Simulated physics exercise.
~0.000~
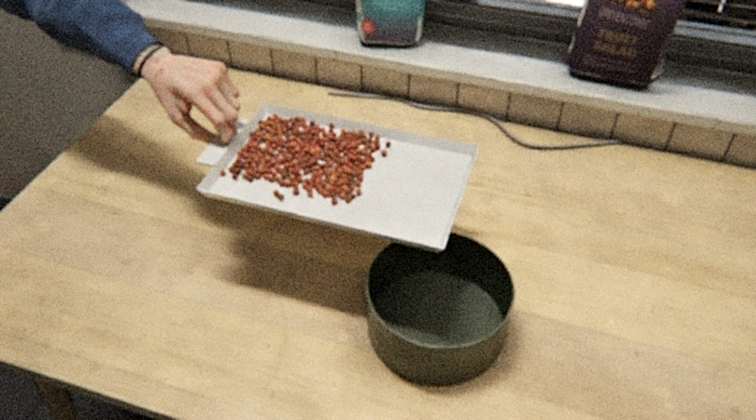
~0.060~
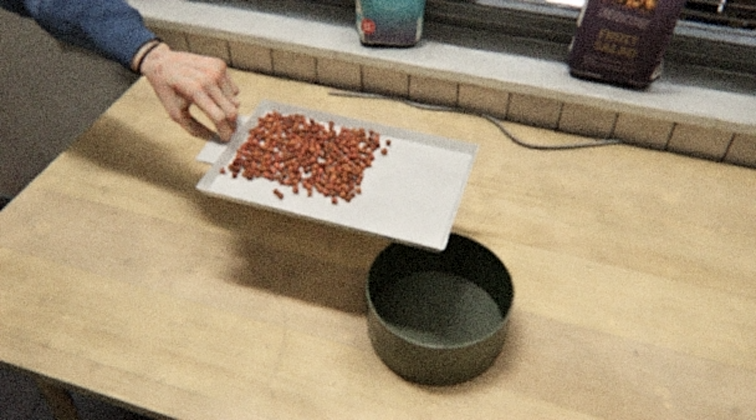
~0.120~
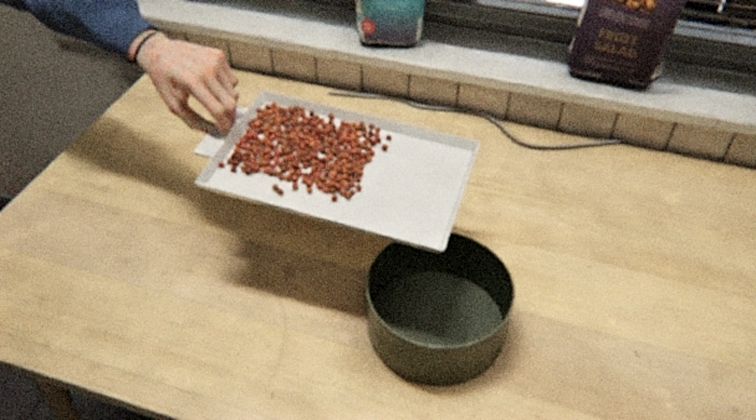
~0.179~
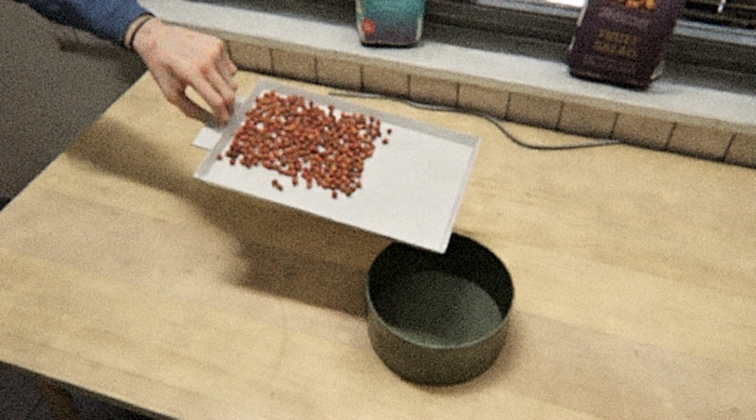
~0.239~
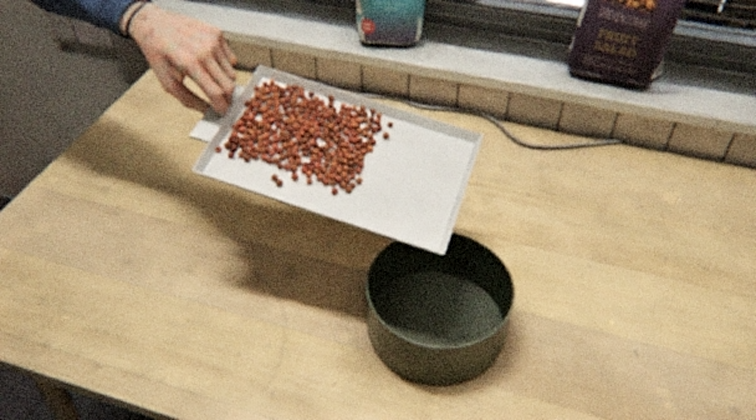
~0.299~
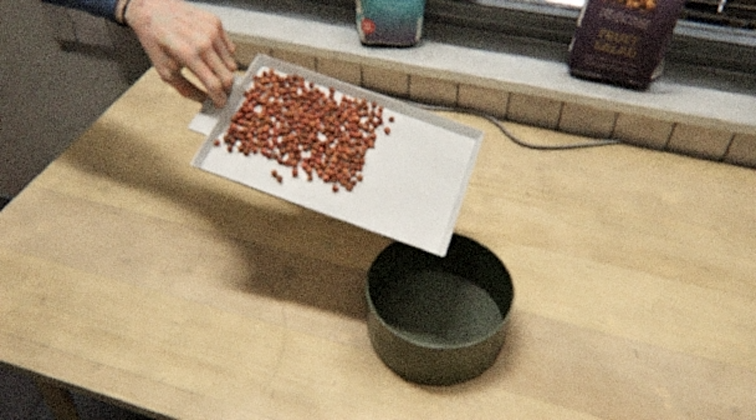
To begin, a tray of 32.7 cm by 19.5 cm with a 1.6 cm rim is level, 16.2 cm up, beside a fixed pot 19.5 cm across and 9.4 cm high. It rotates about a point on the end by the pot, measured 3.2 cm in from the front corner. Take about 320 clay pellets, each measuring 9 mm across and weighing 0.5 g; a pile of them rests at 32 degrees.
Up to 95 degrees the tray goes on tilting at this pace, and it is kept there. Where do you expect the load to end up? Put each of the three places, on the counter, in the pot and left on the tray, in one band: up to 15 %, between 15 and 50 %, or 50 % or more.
Counter: Up to 15 %; pot: 50 % or more; tray: Up to 15 %.
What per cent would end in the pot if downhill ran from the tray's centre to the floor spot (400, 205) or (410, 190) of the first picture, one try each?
First try: About 80 percent; second try: About 35 percent.
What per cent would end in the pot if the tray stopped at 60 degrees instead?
Around 65 %, I reckon.
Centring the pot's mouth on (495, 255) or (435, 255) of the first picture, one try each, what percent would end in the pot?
Near 20 and 55 percent, one try each.
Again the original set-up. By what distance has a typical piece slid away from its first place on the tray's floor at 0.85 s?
It has moved some 17 cm from its start.
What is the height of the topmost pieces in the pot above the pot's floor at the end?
About 3.0 centimetres.
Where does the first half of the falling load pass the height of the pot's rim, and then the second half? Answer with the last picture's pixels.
The first half passes near (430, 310) and the second half near (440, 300).
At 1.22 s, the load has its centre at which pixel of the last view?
Approximately (429, 332) in the last picture.
Then, at 0.85 s, tilt 53 degrees; the tray holds 90 %, the pot 0 %.
Then, at 1.22 s, tilt 78 degrees; the tray holds 35 %, the pot 55 %.
Then, at 1.68 s, tilt 95 degrees; the tray holds 0 %, the pot 95 %.
At rest (2.1 s), counter 5 %, pot 95 %, tray 0 %.
